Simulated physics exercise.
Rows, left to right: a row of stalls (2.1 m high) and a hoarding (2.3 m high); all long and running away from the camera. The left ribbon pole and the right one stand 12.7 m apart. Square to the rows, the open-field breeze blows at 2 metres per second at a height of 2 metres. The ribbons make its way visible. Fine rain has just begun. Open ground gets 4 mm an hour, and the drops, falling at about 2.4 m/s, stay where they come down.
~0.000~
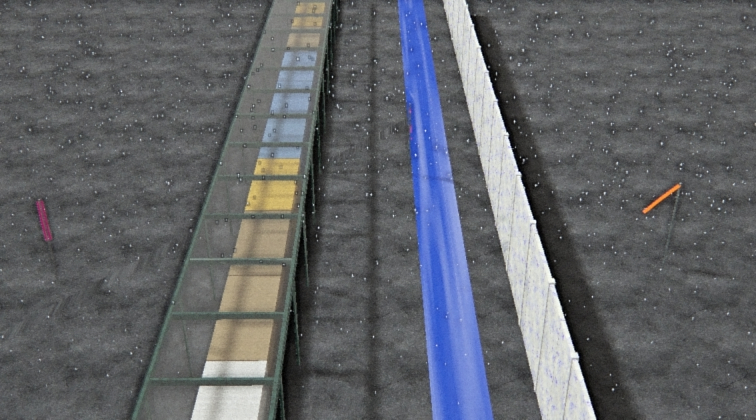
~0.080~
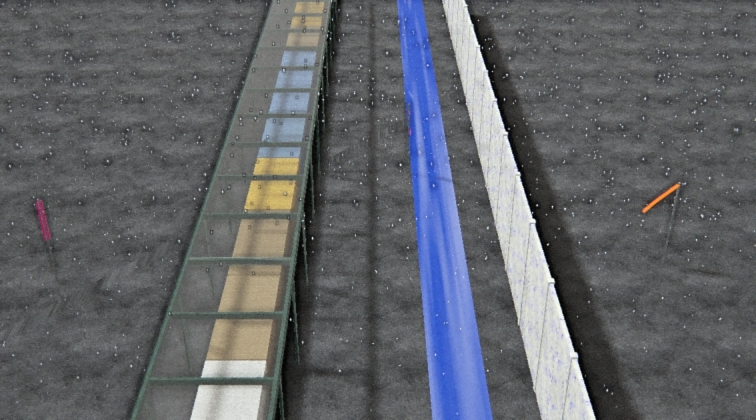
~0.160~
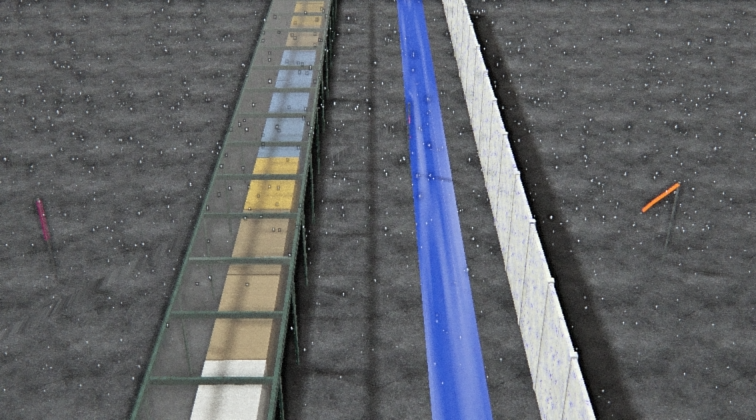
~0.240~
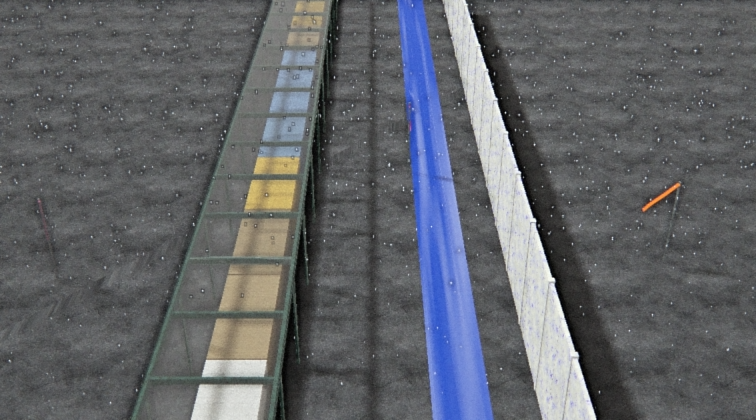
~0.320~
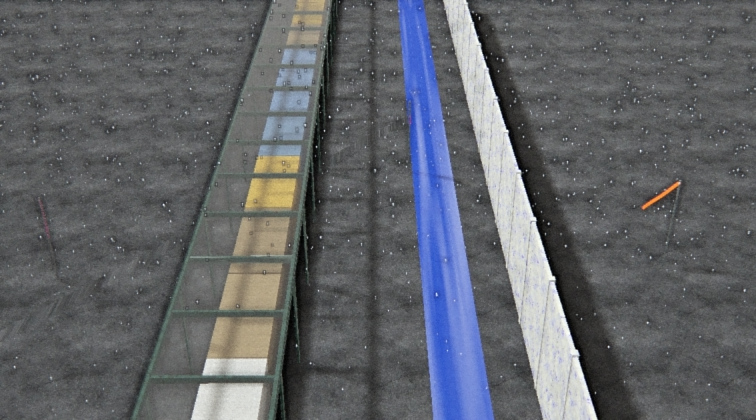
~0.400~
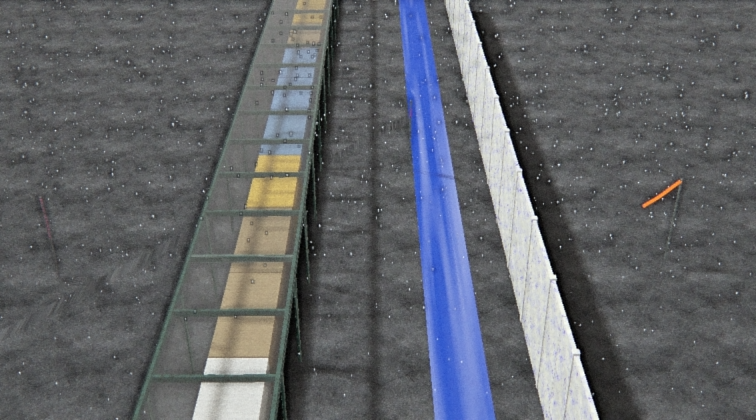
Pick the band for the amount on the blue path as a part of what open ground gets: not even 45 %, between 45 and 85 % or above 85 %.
Above 85 %.
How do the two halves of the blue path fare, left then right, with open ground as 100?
Estimate: Left close to 95 %, right close to 100 %.
10 minutes on, 0.6 mm on the blue path, 0.7 mm in the open.
30 minutes on, 1.9 mm on the blue path, 2.0 mm in the open.
60 minutes on, 3.9 mm on the blue path, 4.0 mm in the open, so the blue path has 97 % of the open amount; the left half of it has 97 %, the right half 98 %.
